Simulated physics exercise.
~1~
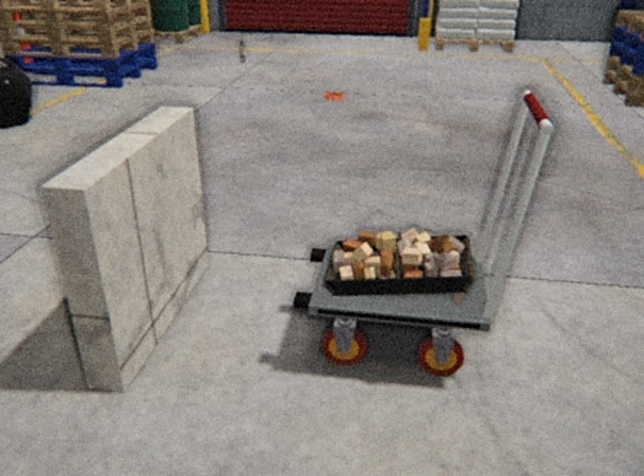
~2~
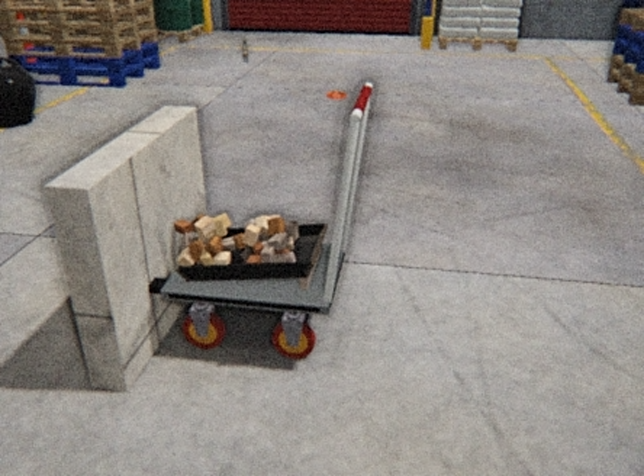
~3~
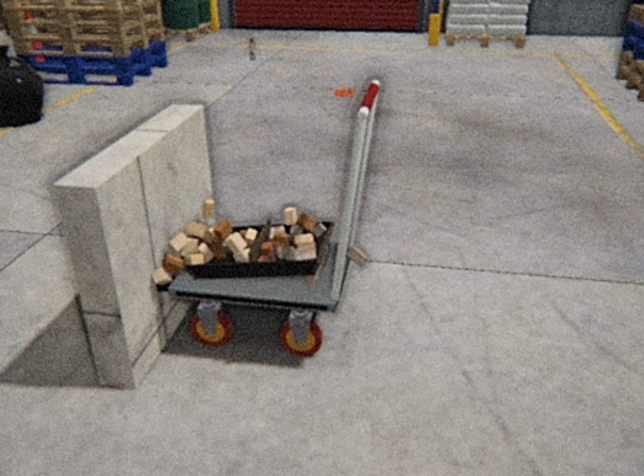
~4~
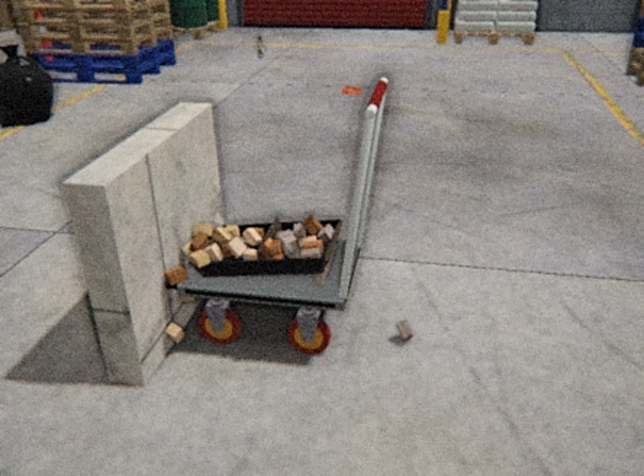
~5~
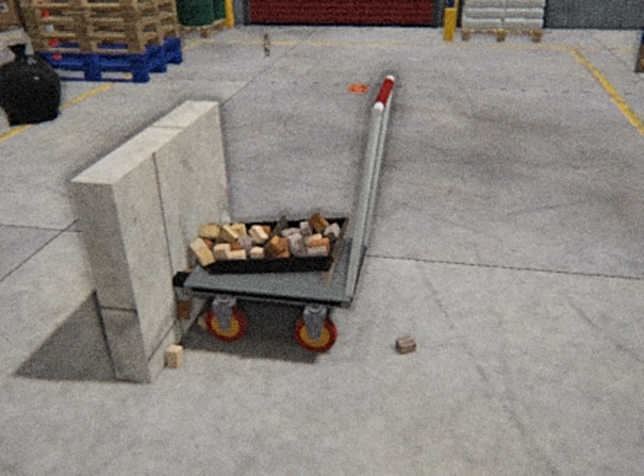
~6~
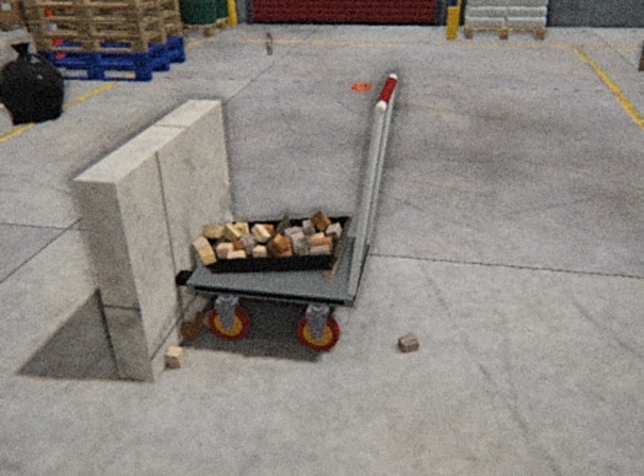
A rolling trolley carrying a black tub of loose wooden blocks moved left and came to a stop at a concrete wall. The blocks jostled and some spilled out, ending with a few on the floor and a pile still in the tub.
